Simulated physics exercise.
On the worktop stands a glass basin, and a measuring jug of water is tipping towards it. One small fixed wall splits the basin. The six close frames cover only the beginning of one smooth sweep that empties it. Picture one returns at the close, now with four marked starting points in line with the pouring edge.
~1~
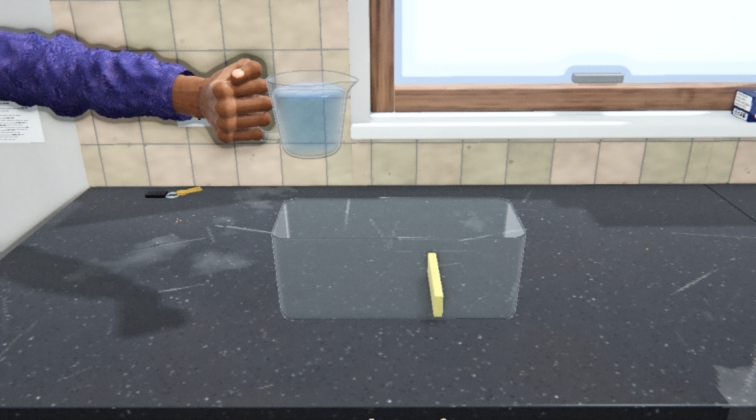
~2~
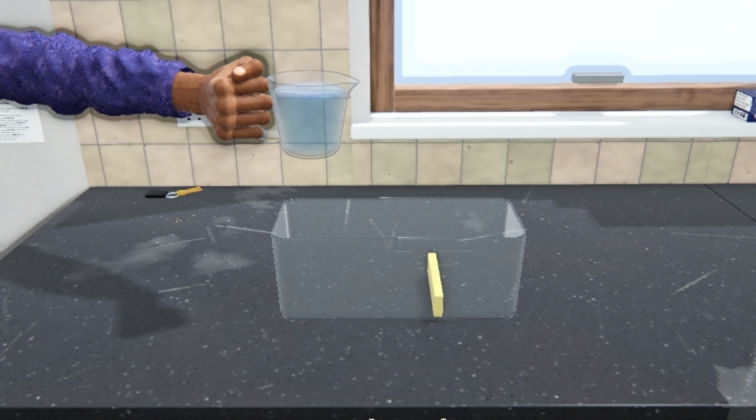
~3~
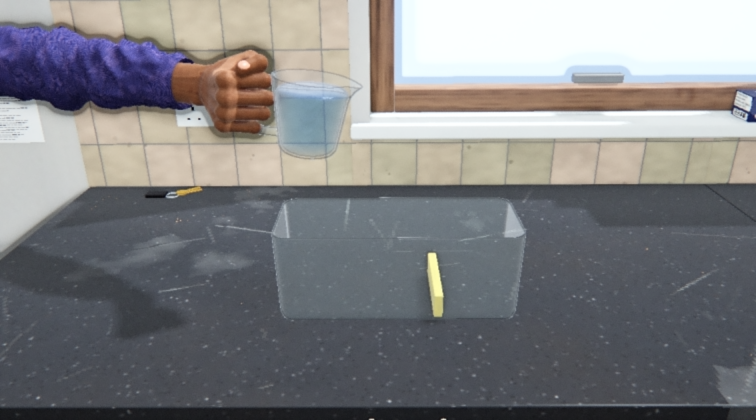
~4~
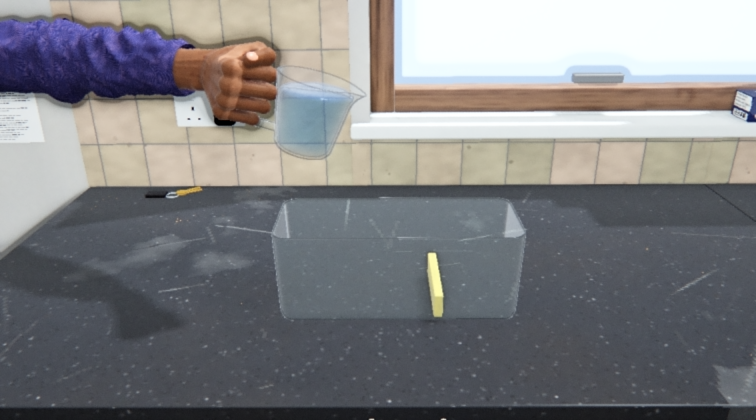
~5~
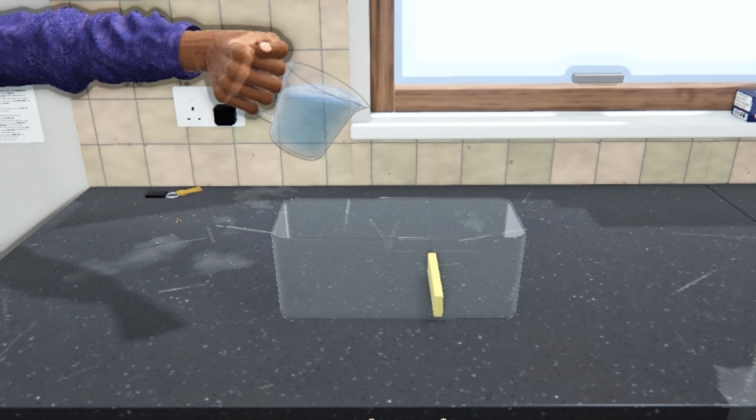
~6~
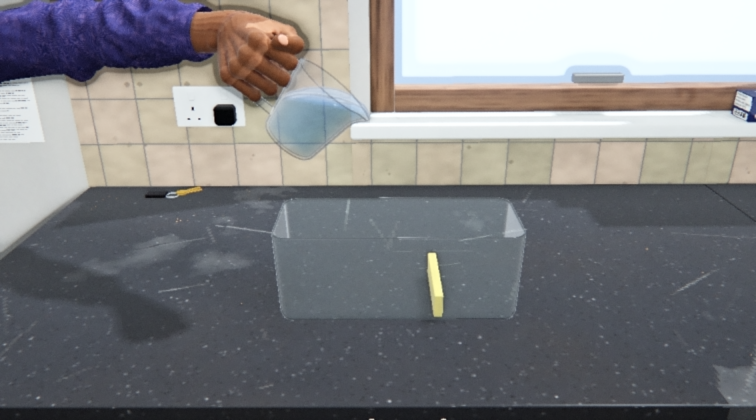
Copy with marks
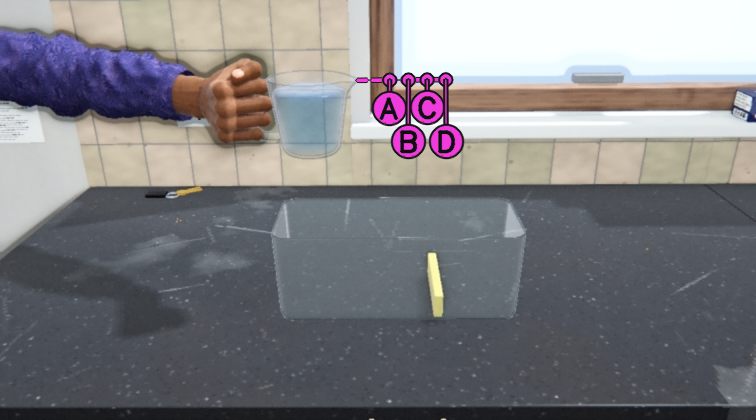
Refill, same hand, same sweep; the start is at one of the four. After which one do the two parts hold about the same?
Best: B.
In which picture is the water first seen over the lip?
Picture 6.
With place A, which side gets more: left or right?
More ends on the left.
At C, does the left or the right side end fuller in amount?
The right side.
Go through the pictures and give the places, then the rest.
Upright, lip at (357, 80); basin from (281, 315) to (515, 315); top of the wall at (435, 273); nothing has left yet.
Upright, lip at (359, 81); nothing has left yet.
Tipped about 7°, lip at (362, 86); nothing has left yet.
Tipped about 16°, lip at (365, 95); nothing has left yet.
Tipped about 27°, lip at (368, 106); nothing has left yet.
Tipped about 41°, lip at (369, 119); water is over the lip, down to (369, 119).
On the marked copy, A at (389, 80); B at (408, 79); C at (427, 79); D at (445, 79).
With A, about 71 % ends left of the wall and 25 % right of it; 4 % is lost outside.
With B, about 50 % ends left of the wall and 46 % right of it; 4 % is lost outside.
With C, about 25 % ends left of the wall and 71 % right of it; 4 % is lost outside.
With D, about 23 % ends left of the wall and 73 % right of it; 4 % is lost outside.
